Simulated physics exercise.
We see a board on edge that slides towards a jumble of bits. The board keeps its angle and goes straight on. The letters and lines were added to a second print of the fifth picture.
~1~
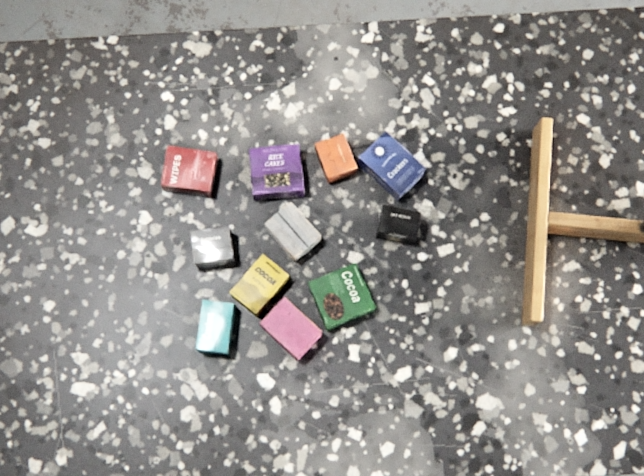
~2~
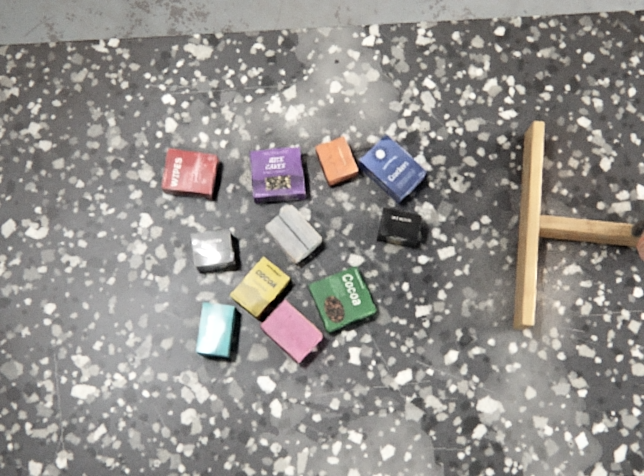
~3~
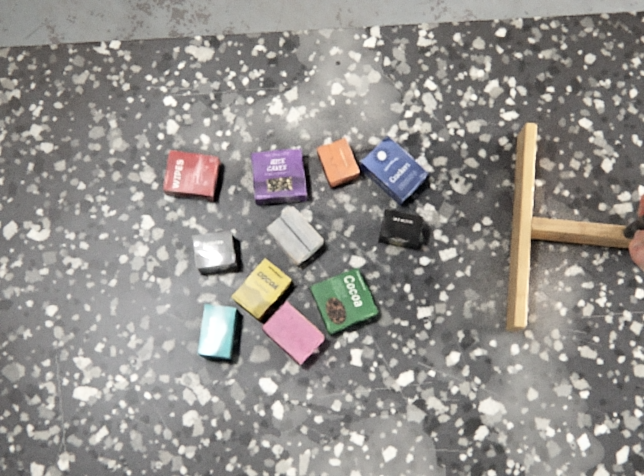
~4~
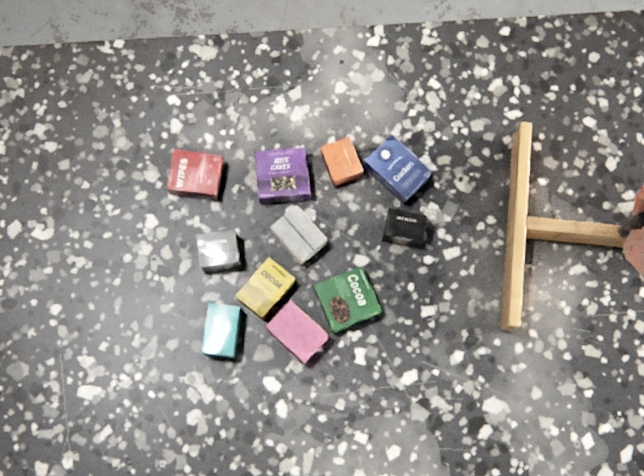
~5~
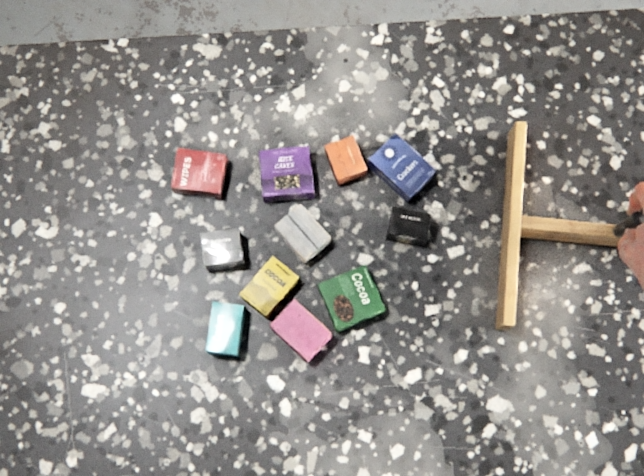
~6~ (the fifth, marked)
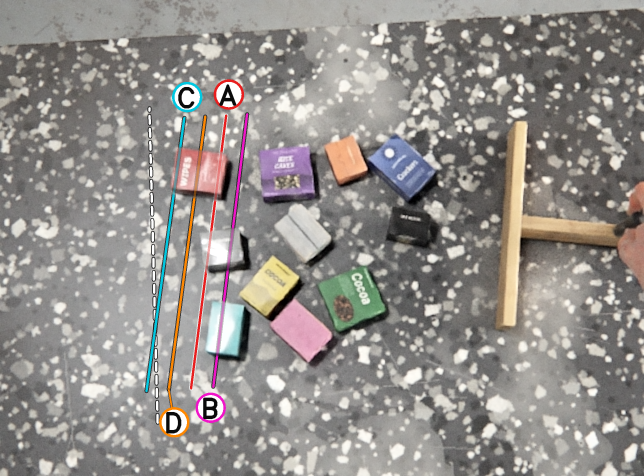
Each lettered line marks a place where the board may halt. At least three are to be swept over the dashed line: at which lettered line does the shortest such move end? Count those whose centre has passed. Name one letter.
Line B.
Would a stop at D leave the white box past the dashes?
Yes.
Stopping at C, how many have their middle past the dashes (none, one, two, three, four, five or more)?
It has five or more across.
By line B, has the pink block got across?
No.
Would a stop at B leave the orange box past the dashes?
No.
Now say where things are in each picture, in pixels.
In the first frame, black packet (398, 225); green packet (341, 297); orange box (335, 159).
In the second frame, board (534, 221); turquoise packet (216, 331).
In the third frame, board (526, 223); pink block (293, 333).
In the fourth frame, board (520, 222); red box (195, 175).
In the fifth frame, board (515, 221); white box (303, 235); purple packet (286, 175); black packet (408, 227).
On the marked copy, A at (209, 248); B at (231, 246); C at (166, 250); D at (188, 249); the dashed line at (153, 260).
With B. Early on, board (415, 227); red box (199, 174); turquoise packet (226, 330); none across.
Further on, board (313, 234); red box (165, 175); grey box (198, 245); none across.
At the end, board (233, 239); red box (88, 177); grey box (129, 231); four across.
As for the rest, A gets five across, but is farther than needed; C gets ten across, but is farther than needed; D gets eight across, but is farther than needed.
